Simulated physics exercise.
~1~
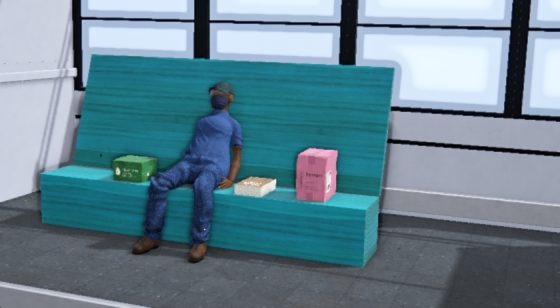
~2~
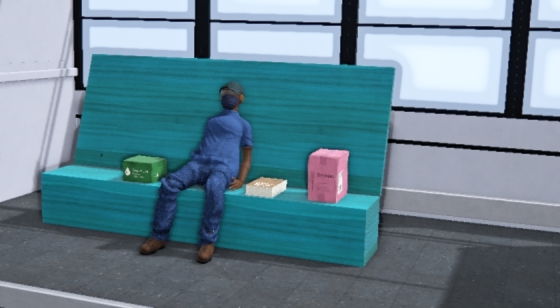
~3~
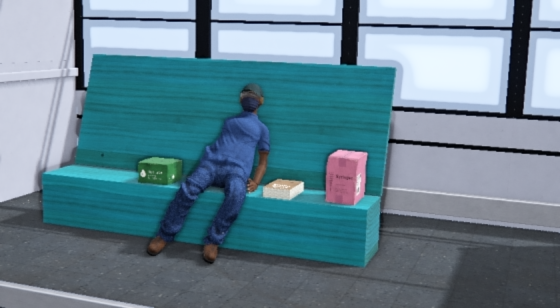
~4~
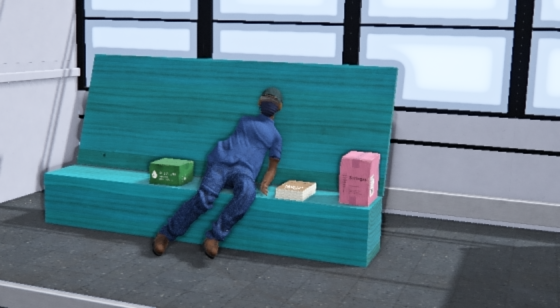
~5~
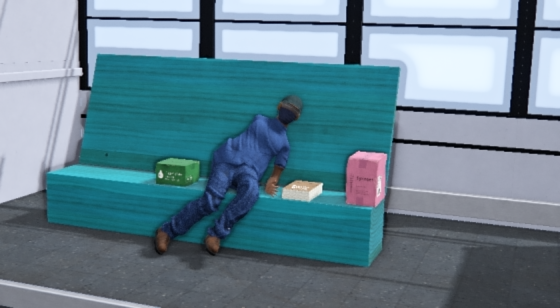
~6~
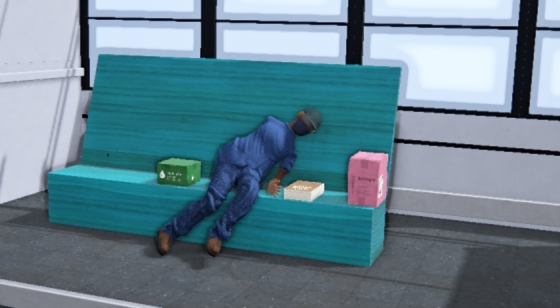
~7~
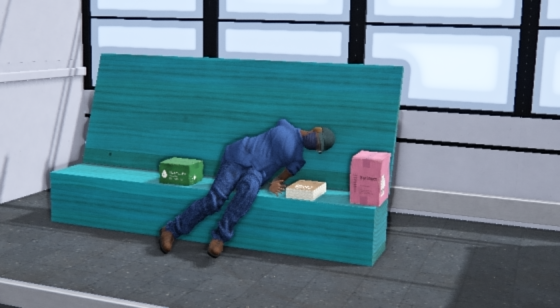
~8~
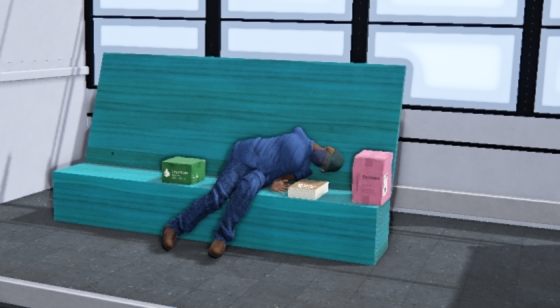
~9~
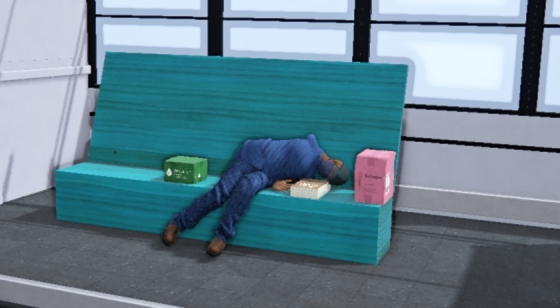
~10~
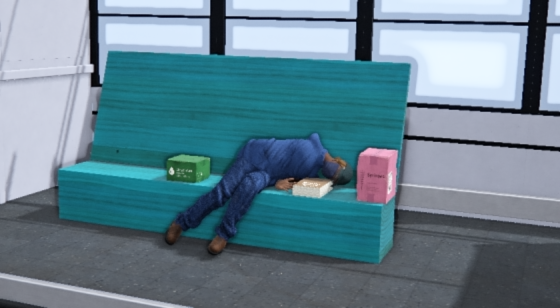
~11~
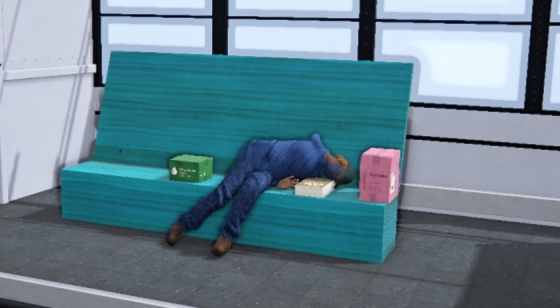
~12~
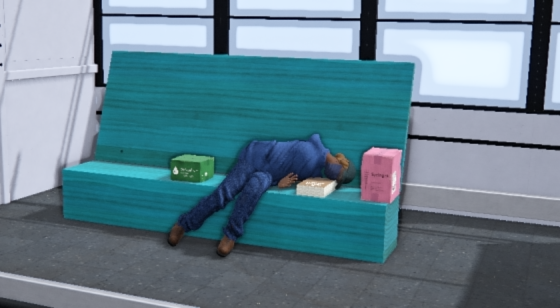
On a teal metro bench, packages sliding right and stopping while a limp seated passenger topples sideways, ending slumped beside a pink box.
